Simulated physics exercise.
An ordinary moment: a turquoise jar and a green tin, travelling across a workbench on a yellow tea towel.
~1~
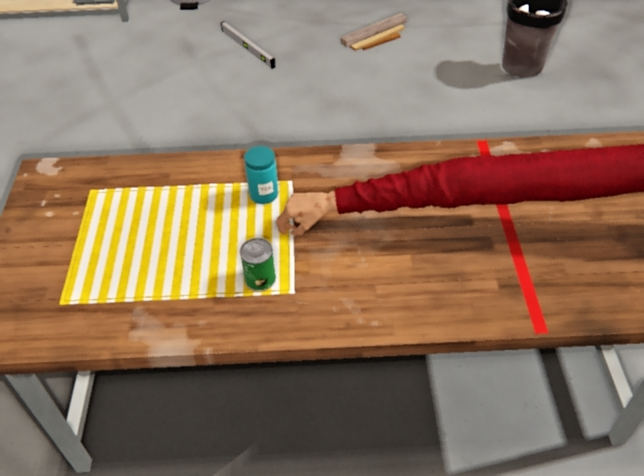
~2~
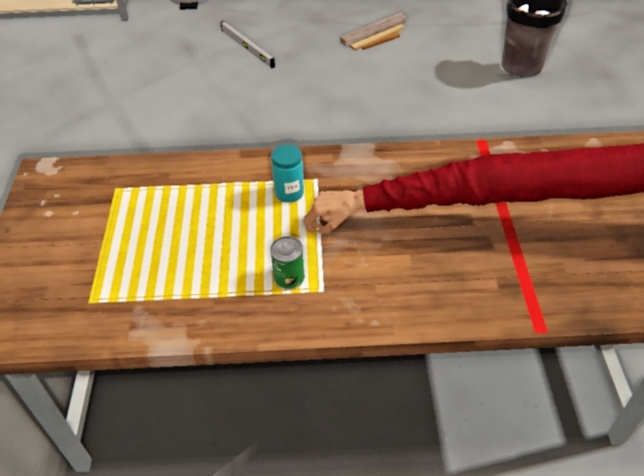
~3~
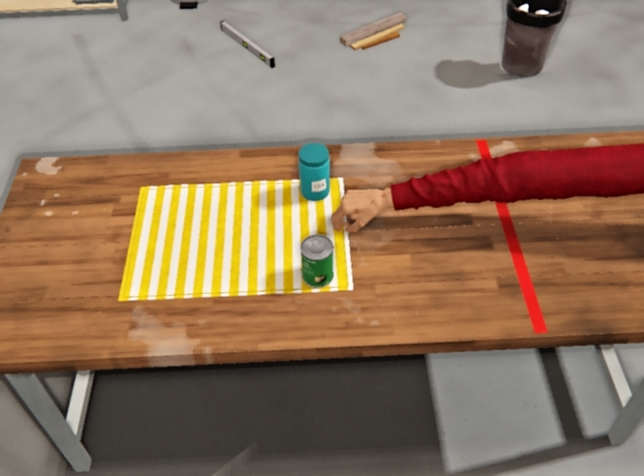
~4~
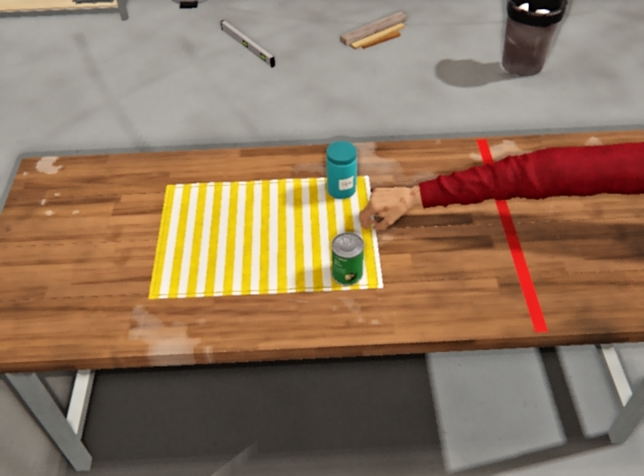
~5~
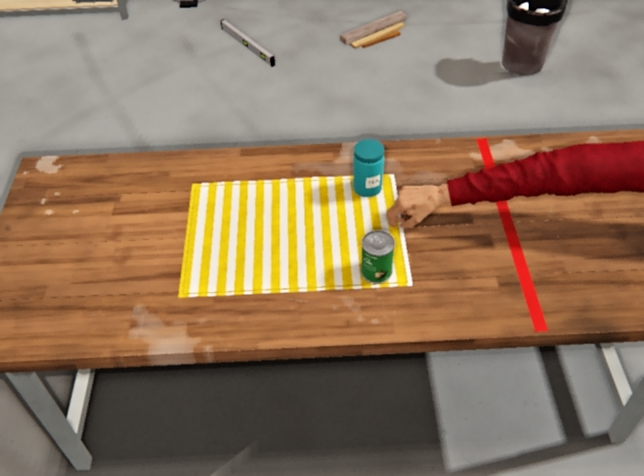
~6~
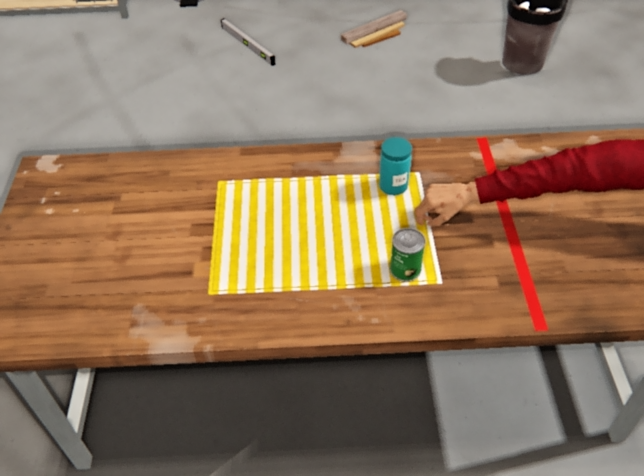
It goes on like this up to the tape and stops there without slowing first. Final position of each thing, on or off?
Turquoise jar off; green tin off.
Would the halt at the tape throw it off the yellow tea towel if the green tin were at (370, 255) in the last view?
Then it comes off.
Then, 0.10 s past the final frame, hem short of the tape; turquoise jar on the cloth near (448, 164); green tin on the cloth near (466, 252).
Then, 0.21 s past the final frame, hem at the tape; turquoise jar ahead of the hem near (503, 162); green tin ahead of the hem near (528, 249).
When it is over, hem at the tape; turquoise jar knocked over near (589, 168); green tin ahead of the hem near (614, 246). The turquoise jar shoots off the front and the green tin slides clear of the cloth.
